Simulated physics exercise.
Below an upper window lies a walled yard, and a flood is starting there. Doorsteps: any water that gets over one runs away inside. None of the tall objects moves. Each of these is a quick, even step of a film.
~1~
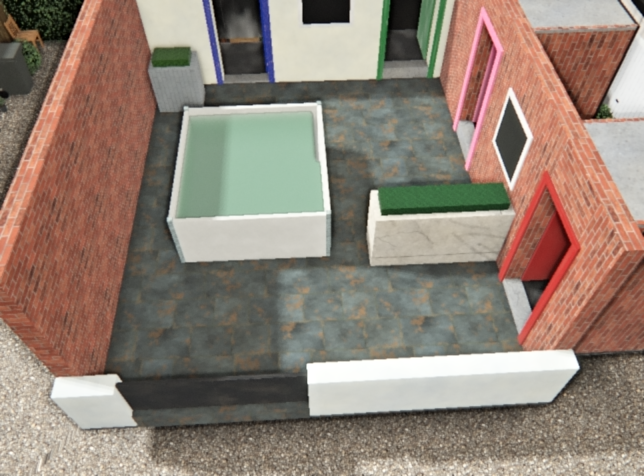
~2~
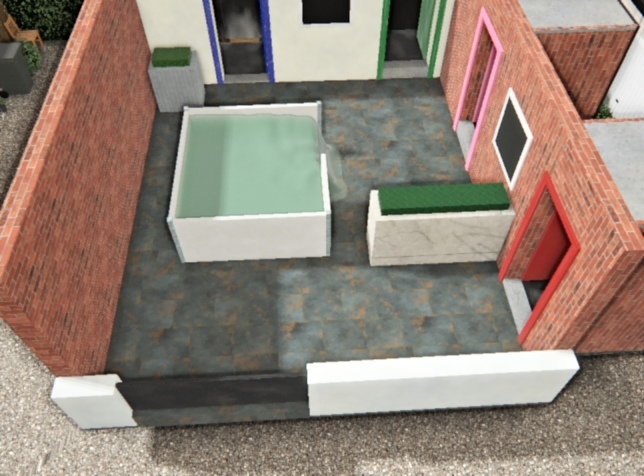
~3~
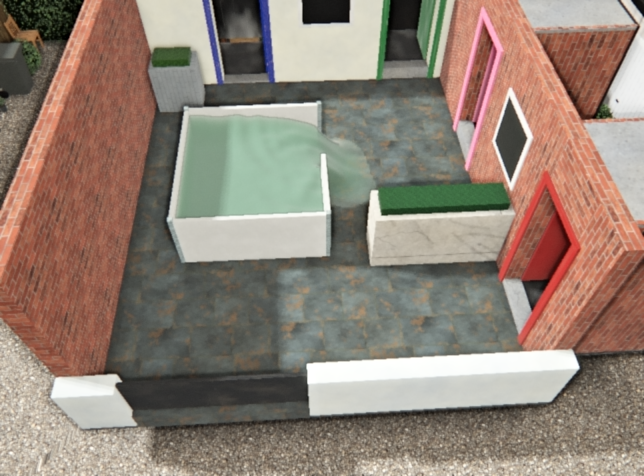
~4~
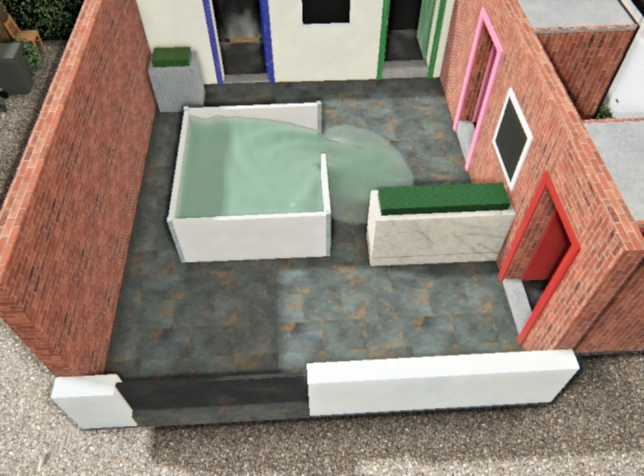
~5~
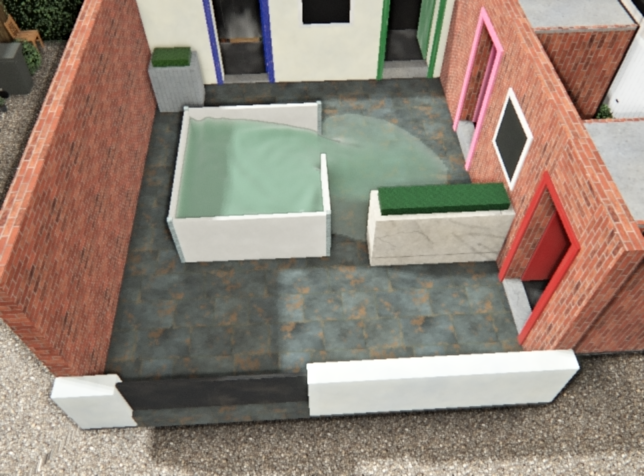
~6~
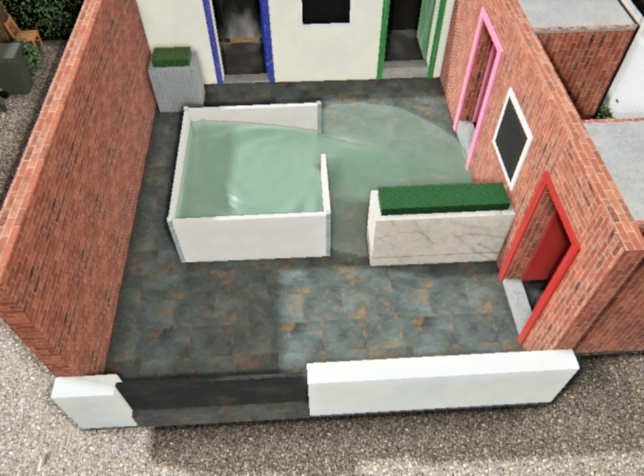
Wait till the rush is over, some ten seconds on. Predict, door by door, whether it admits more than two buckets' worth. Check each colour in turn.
One by one: The red door keeps the inflow to two buckets or less; the green door lets the inflow pass two buckets; the pink door lets the inflow pass two buckets; the blue door lets the inflow pass two buckets.
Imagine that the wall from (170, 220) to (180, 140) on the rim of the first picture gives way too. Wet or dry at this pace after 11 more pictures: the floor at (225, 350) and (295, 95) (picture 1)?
Soaked, Soaked.
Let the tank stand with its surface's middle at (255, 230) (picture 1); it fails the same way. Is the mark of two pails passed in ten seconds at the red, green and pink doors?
One by one: The red one overshoots it, the green one overshoots it, the pink one overshoots it.
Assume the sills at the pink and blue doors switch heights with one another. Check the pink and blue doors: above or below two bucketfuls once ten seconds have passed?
My answer: At pink door the door breaks the threshold, at blue door the door misses the threshold.
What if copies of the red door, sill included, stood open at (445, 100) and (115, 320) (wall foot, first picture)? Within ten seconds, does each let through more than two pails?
In order: Tops the limit, stays within it.
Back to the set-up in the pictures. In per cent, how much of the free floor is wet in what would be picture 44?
Some 75 in a hundred.
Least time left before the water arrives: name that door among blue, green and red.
The door marked green.
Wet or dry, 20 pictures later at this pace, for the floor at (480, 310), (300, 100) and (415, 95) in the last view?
As listed, the points end up high and dry, soaked and soaked.
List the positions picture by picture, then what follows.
The first frame shows the open tank at (252, 161) is whole and still.
In the second frame, the front is at (337, 198), out from the gap at (319, 159).
In the third frame, the front is at (366, 197), out from the gap at (319, 160).
In the fourth frame, water pours out at (319, 161) and has run to a hidden place.
In the fifth frame, the front is at (443, 170), out from the gap at (319, 161).
In the sixth frame, the front is at (459, 143), out from the gap at (319, 160).
A moment on, water covers 30 % of the floor; the red door not reached, the green door wet at the sill, nothing in, the pink door over two buckets in, the blue door not reached.
Next, water covers 30 % of the floor; the red door not reached, the green door over two buckets in, the pink door far over two buckets in, the blue door not reached.
Then, water covers 50 % of the floor; the red door not reached, the green door over two buckets in, the pink door far over two buckets in, the blue door wet at the sill, nothing in.
Later, water covers 75 % of the floor; the red door not reached, the green door far over two buckets in, the pink door far over two buckets in, the blue door under two buckets in.
In the end, water covers 95 % of the floor; the red door wet at the sill, nothing in, the green door far over two buckets in, the pink door far over two buckets in, the blue door far over two buckets in.
